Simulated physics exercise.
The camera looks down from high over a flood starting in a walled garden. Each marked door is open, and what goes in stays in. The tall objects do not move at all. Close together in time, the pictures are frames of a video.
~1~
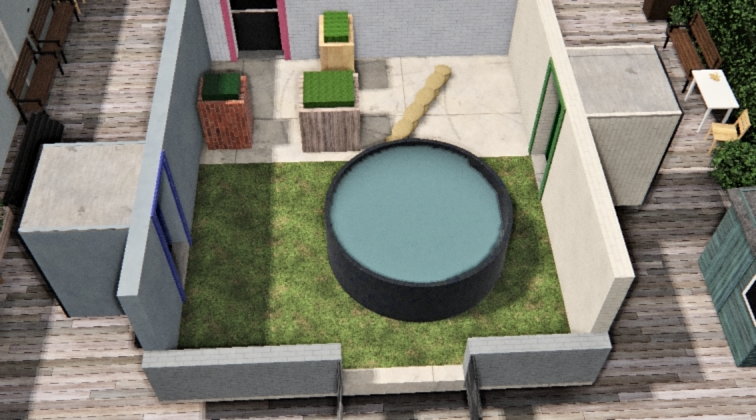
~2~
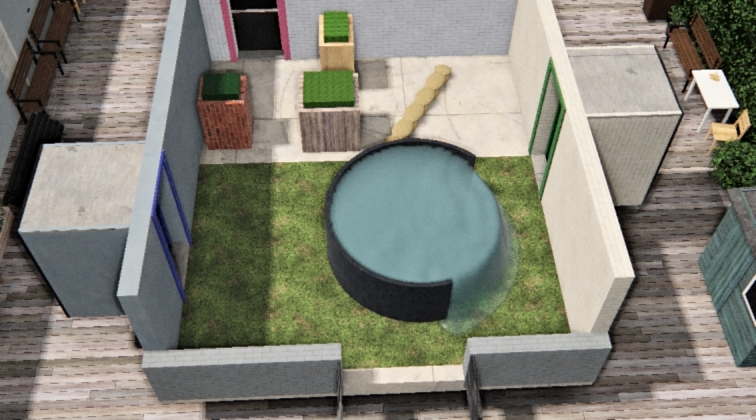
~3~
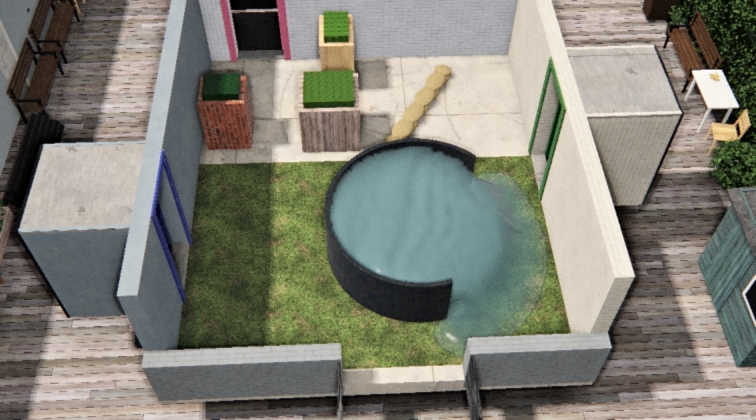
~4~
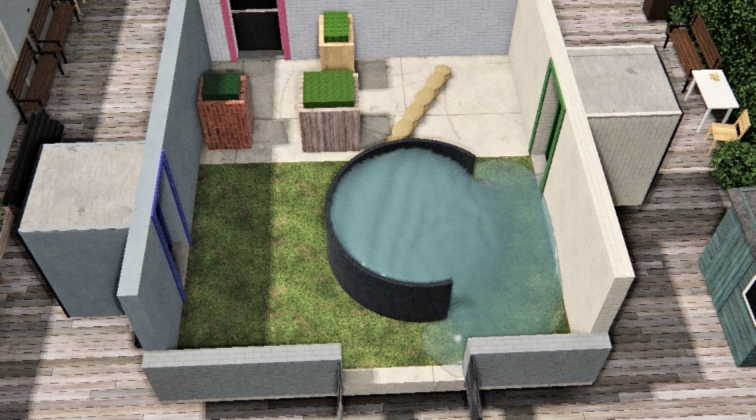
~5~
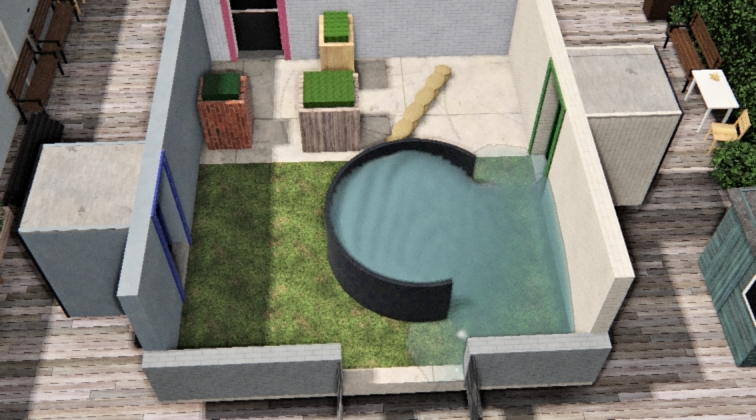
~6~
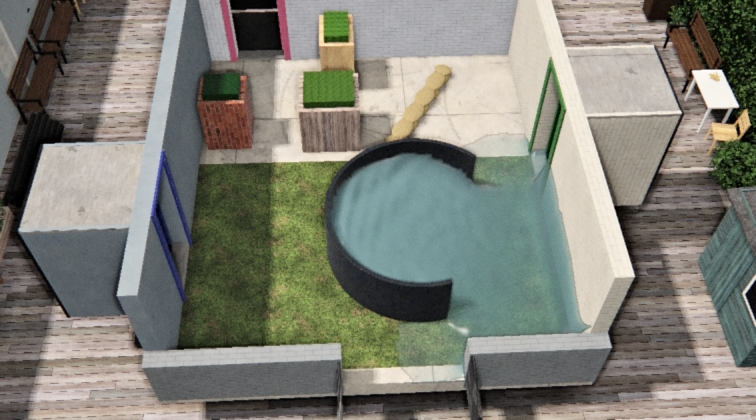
To begin with, still water fills a round, dark-walled pool on the grass of a walled garden. The pool's right side opens, and water pours out across the lawn to the right-hand wall. It then spreads along that wall and toward the front opening, while the planters and walls stay still.
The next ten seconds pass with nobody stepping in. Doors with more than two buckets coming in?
My prediction: Blue door: Never surpasses it. Green door: Surpasses it. Pink door: Never surpasses it.
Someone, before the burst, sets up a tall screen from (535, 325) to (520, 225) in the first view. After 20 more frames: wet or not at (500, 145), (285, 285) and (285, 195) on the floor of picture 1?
Taking the points in order - wetted, wetted, unwetted.
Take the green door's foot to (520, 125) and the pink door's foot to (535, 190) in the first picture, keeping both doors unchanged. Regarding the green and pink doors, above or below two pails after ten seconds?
My reading: Green door goes over; pink door is over.
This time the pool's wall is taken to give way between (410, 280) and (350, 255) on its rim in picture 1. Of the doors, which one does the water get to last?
I'd say the one in green.
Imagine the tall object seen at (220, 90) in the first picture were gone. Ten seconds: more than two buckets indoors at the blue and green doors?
I'd say the blue door stays below the mark, and so does the green door, which exceeds the mark.
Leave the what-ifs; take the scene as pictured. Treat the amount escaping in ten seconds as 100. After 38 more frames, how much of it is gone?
I'd put it near 70 in a hundred.
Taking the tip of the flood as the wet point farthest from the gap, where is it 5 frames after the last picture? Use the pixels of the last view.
The wet edge reaches furthest near (507, 74).
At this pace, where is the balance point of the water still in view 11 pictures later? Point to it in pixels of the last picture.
At roughly (468, 255).
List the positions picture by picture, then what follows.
In the first picture, still water in the round pool at (418, 210).
In the second picture, the front is at (453, 330), out from the gap at (502, 248).
In the third picture, the front is at a hidden place, out from the gap at (501, 250).
In the fourth picture, the front is at a hidden place, out from the gap at (501, 252).
In the fifth picture, the front is at (503, 148), out from the gap at (501, 253).
In the sixth picture, water pours out at (501, 253) and has run to (524, 137).
A moment on, water covers 20 % of the floor; the blue door not reached, the green door far over two buckets in, the pink door not reached.
Next, water covers 35 % of the floor; the blue door not reached, the green door far over two buckets in, the pink door not reached.
Then, water covers 60 % of the floor; the blue door not reached, the green door far over two buckets in, the pink door not reached.
Later, water covers 90 % of the floor; the blue door wet at the sill, nothing in, the green door far over two buckets in, the pink door wet at the sill, nothing in.
In the end, water covers 95 % of the floor; the blue door wet at the sill, nothing in, the green door far over two buckets in, the pink door wet at the sill, nothing in.
